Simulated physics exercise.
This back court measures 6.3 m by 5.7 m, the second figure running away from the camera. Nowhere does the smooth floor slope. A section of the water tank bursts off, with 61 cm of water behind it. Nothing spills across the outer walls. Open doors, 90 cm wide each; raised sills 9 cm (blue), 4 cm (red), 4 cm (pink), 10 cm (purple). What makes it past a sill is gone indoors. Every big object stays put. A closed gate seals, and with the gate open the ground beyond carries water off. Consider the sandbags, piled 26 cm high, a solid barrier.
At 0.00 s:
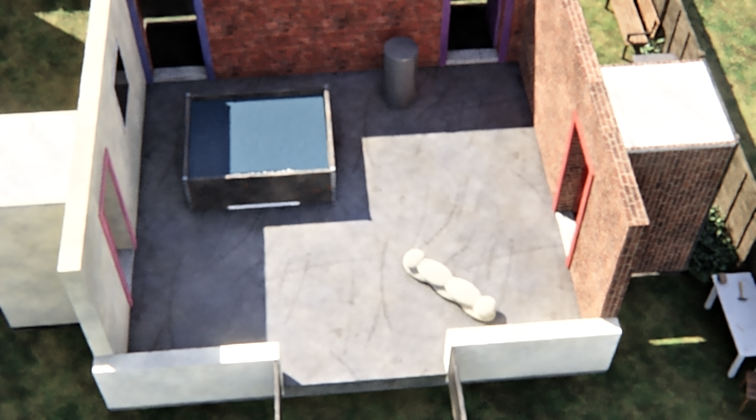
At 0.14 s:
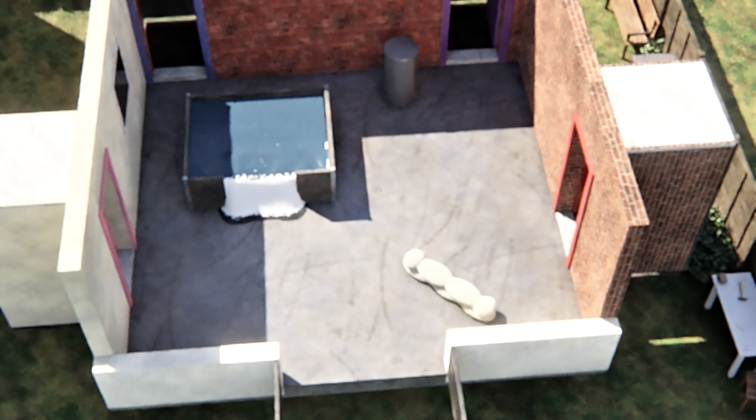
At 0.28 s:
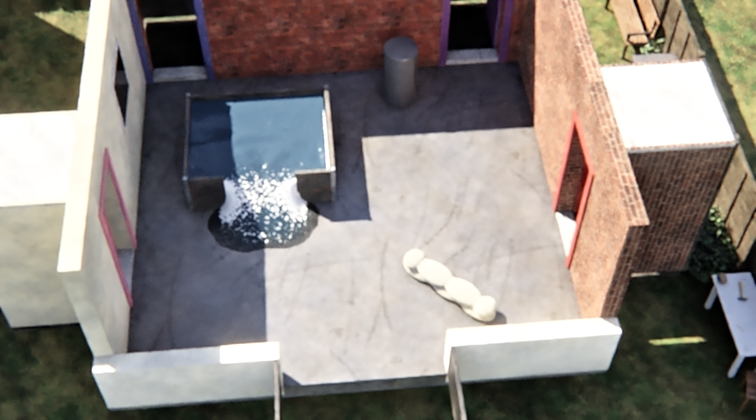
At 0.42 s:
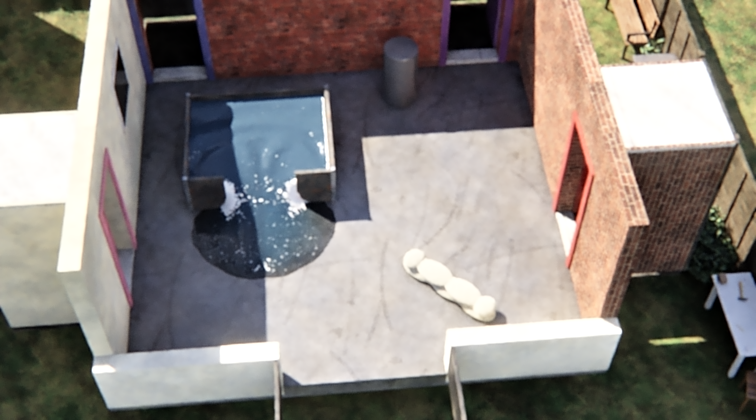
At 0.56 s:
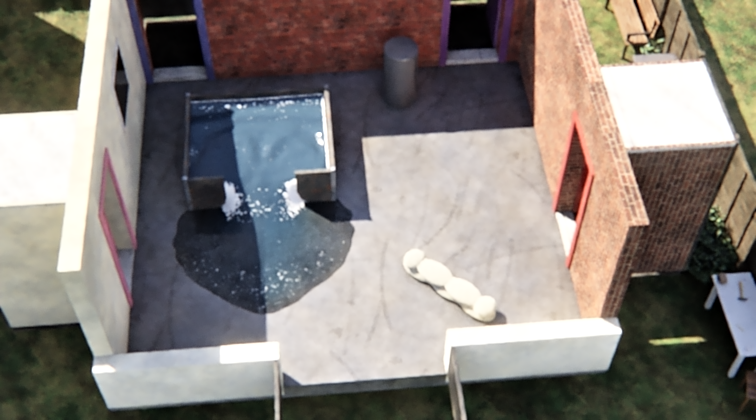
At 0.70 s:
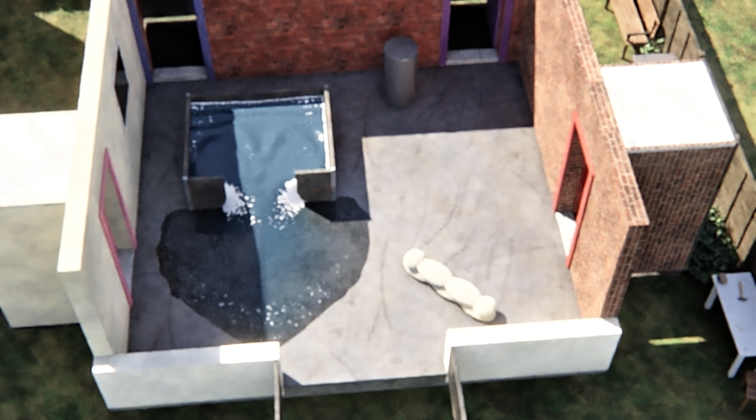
Water bursts through the front of a raised tank and spreads across the courtyard floor.
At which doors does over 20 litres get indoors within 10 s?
Blue door: Falls short; red door: Falls short; pink door: Tops the amount; purple door: Falls short.
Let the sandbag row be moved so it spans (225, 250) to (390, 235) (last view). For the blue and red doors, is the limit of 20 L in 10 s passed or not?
Blue within the limit, red exceeded.
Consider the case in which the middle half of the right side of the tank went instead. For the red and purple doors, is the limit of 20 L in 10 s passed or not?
Red: Beyond limit; purple: Beyond limit.
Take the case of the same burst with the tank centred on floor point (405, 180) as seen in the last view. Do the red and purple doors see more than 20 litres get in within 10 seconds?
Then: Red past it, purple not over.
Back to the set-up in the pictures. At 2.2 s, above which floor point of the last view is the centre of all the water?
It lies at roughly (256, 220) in pixels.
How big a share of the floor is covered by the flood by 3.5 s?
Wet share: About 40 %.
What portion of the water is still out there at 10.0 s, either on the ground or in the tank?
Around 56 per cent of the water.
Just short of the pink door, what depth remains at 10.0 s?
Depth: Approx. 3.5 cm.
After 1.4 s water covers 30 % of the floor and is deepest (30 cm) near (258, 214); blue door not reached, red door not reached, pink door 4 cm at the sill, 0 L in, purple door not reached.
After 2.2 s water covers 35 % of the floor and is deepest (34 cm) near (167, 379); blue door not reached, red door not reached, pink door 5 cm at the sill, 3 L in, purple door not reached.
After 3.5 s water covers 40 % of the floor and is deepest (18 cm) near (247, 327); blue door not reached, red door not reached, pink door 10 cm at the sill, 15 L in, purple door not reached.
After 6.0 s water covers 50 % of the floor and is deepest (14 cm) near (147, 85); blue door 10 cm at the sill, 0 L in, red door 2 cm at the sill, 0 L in, pink door 8 cm at the sill, 52 L in, purple door not reached.
After 10.0 s water covers 75 % of the floor and is deepest (8 cm) near (147, 85); blue door 8 cm at the sill, 5 L in, red door 2 cm at the sill, 0 L in, pink door 4 cm at the sill, 61 L in, purple door not reached.
